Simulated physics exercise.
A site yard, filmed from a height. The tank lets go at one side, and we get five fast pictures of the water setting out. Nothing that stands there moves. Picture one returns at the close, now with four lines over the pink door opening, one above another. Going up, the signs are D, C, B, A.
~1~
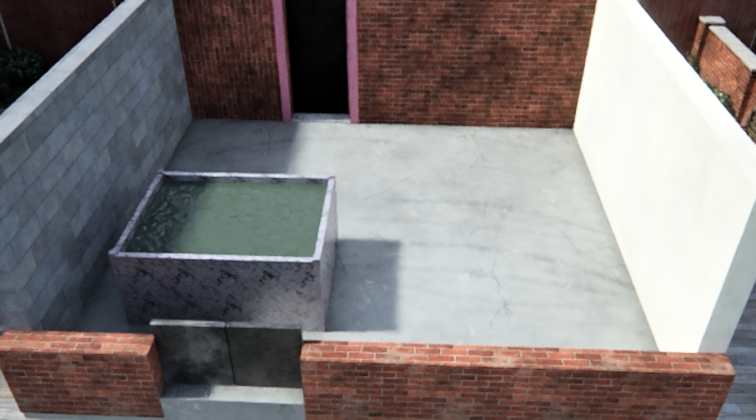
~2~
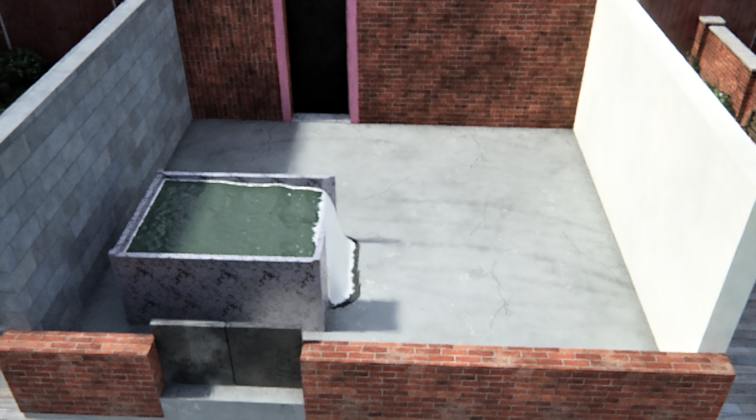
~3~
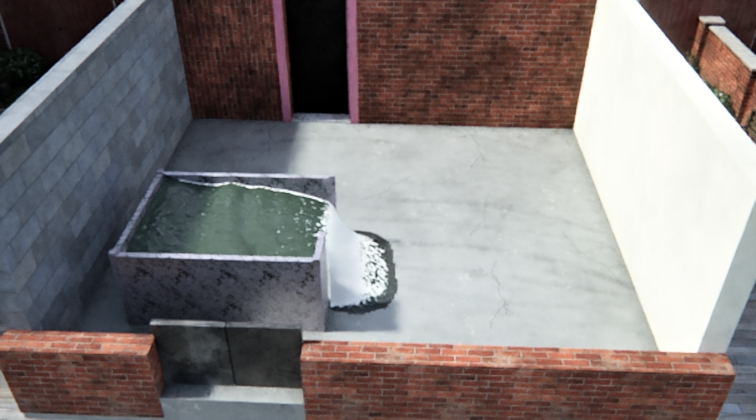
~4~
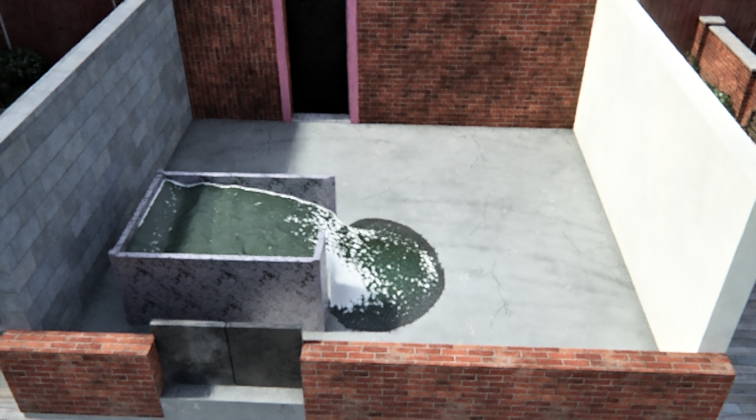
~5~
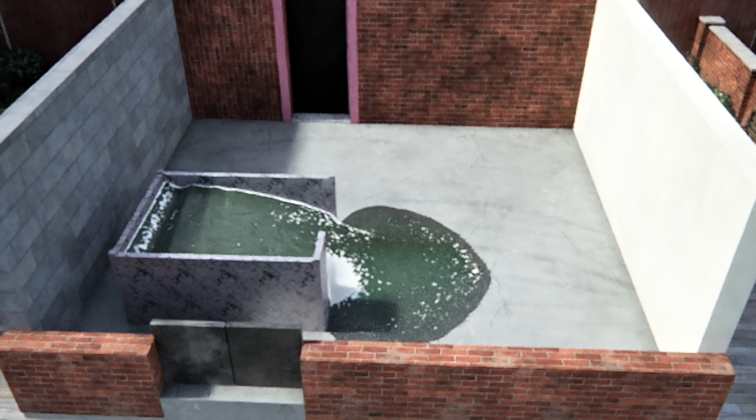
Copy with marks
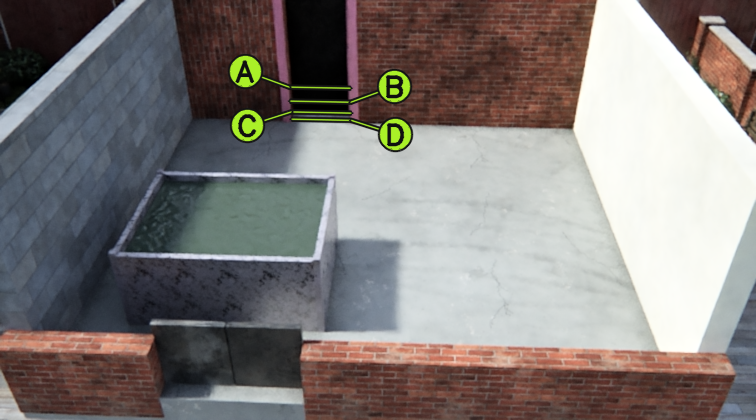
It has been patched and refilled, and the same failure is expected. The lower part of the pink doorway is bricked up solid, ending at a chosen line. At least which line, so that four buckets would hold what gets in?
Go for D.
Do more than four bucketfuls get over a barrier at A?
No.
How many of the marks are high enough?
All of the four.
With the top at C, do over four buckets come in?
No.
On the marked copy, A at (319, 87); B at (320, 101); C at (321, 112); D at (321, 119); from the bottom up D, C, B, A.
With A, nothing gets over.
With B, nothing gets over.
With C, nothing gets over.
With D, nothing gets over.
